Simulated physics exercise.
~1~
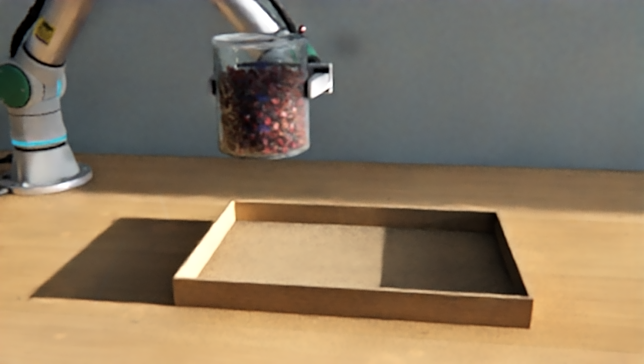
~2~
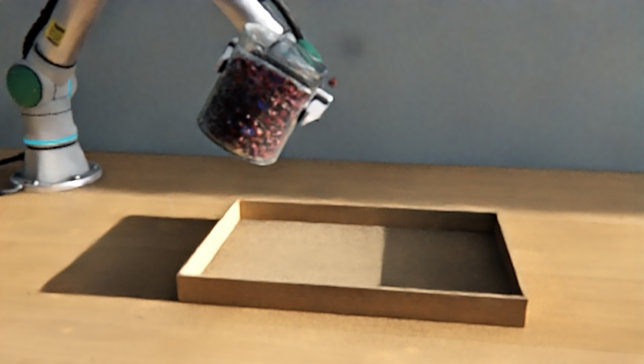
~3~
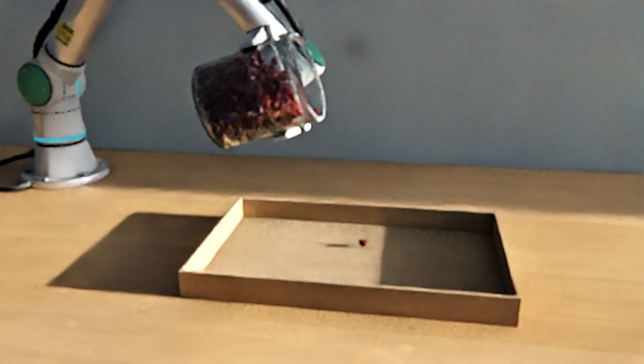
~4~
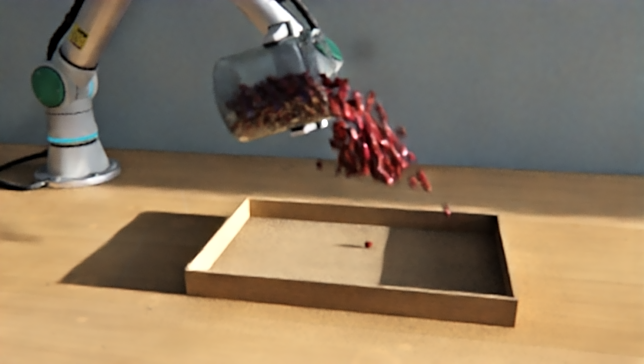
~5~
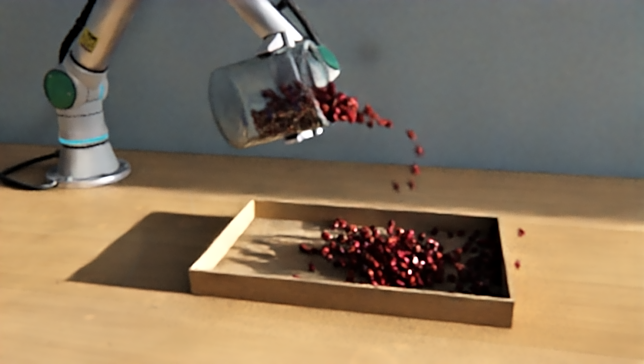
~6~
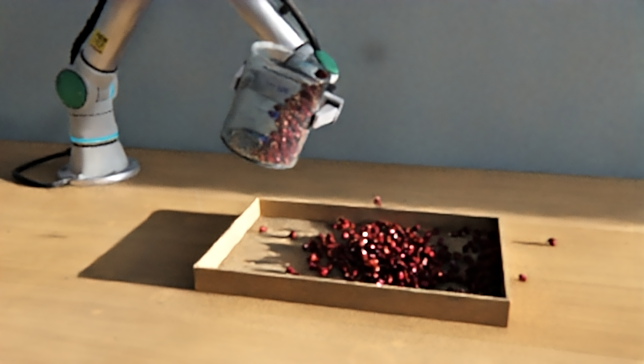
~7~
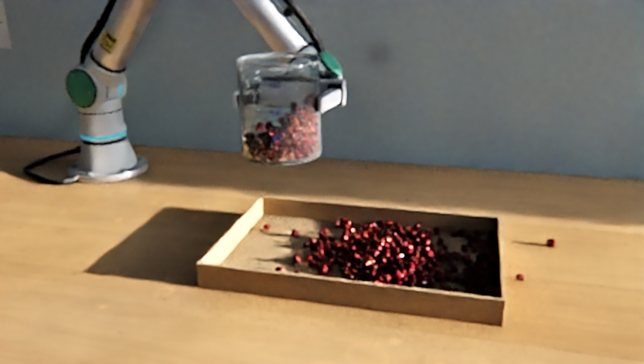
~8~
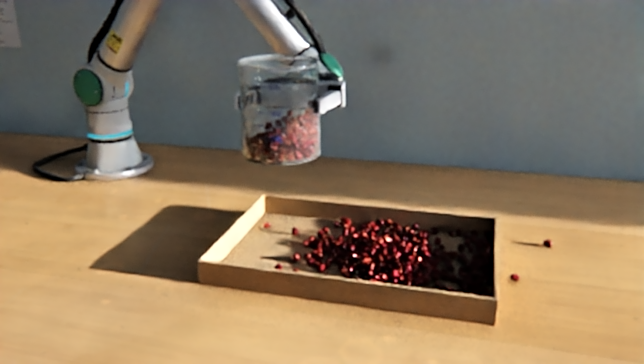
A robot arm tipped a clear cup of dark red beans over a shallow tray on a wooden table, spilling many of them into a heap, then turned it upright with some still inside and a couple lying outside the tray.
